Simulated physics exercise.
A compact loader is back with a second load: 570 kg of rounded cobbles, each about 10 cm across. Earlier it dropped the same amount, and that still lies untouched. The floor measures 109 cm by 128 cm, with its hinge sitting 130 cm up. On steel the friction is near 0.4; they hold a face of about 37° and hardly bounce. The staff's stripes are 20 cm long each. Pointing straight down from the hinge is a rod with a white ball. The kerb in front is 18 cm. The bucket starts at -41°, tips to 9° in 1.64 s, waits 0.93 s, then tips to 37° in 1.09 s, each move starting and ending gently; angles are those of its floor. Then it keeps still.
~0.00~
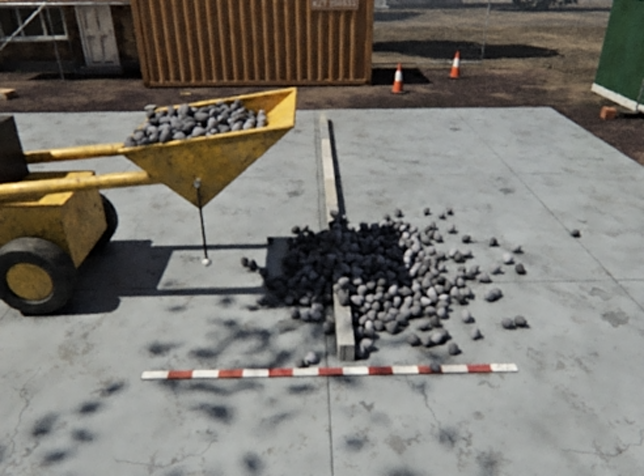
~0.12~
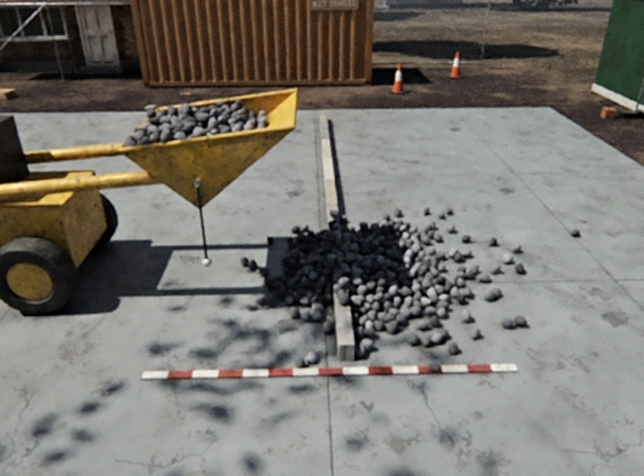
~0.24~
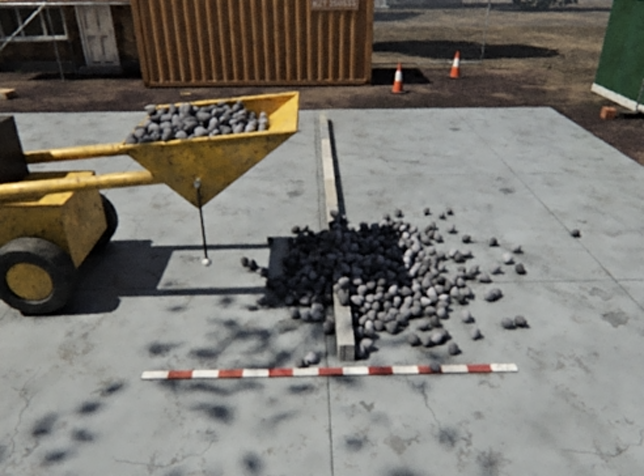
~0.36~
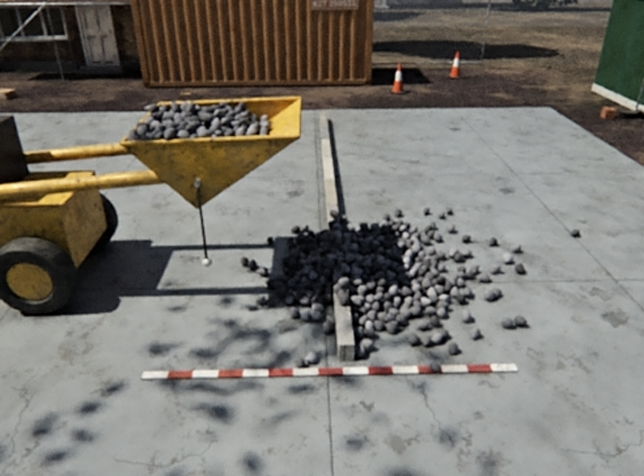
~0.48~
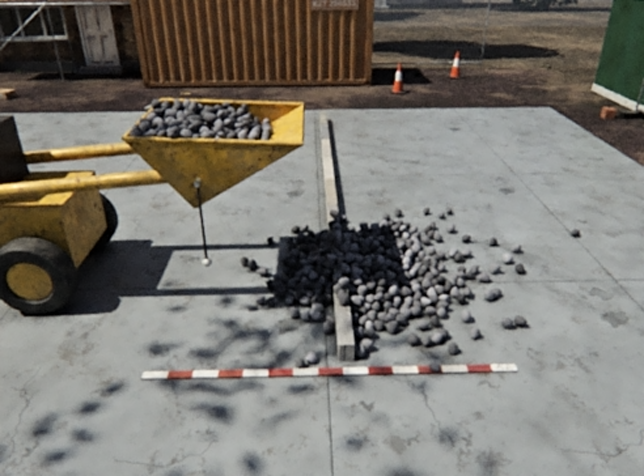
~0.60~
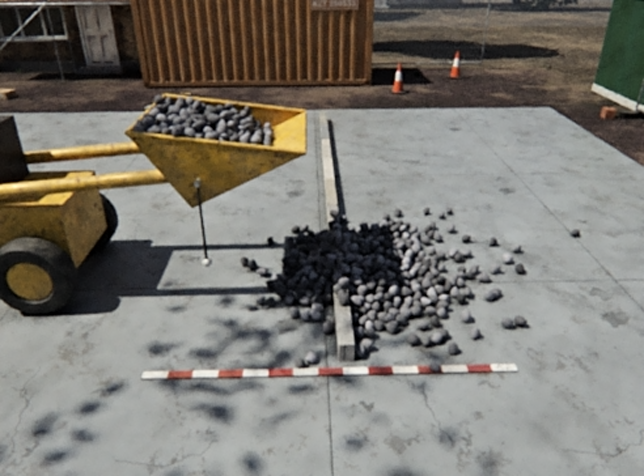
On a grey concrete yard, a yellow wheeled loader holds a bucket of grey stones raised beside a loose pile of stones spread across a low kerb. The bucket gradually tilts forward to the right, its front lip lowering slightly and its stones shifting inside, while the pile stays still.
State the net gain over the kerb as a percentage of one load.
14 %.
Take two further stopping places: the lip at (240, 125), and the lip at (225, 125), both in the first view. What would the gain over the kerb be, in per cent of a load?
Case one about 0 %, case two about 0 %.
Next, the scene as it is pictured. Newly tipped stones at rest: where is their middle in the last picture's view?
I'd put their centre close to (308, 258).
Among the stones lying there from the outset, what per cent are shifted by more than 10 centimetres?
Roughly 5 percent.
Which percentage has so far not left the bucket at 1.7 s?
Near 100 per cent of the load is held.
After 1.2 s the floor is at 1°; in per cent of one load, 100 in the bucket, 27 on this side of the kerb, 73 over the kerb; the foremost stones are at (512, 257).
After 1.7 s the floor is at 9°; in per cent of one load, 100 in the bucket, 27 on this side of the kerb, 73 over the kerb; the foremost stones are at (512, 257).
After 4.1 s the floor is at 37°; in per cent of one load, 4 in the bucket, 113 on this side of the kerb, 83 over the kerb; the foremost stones are at (512, 257).
After 6.9 s the floor is at 37°; in per cent of one load, 0 in the bucket, 113 on this side of the kerb, 87 over the kerb; the foremost stones are at (512, 257). Net gain over the kerb, 14.
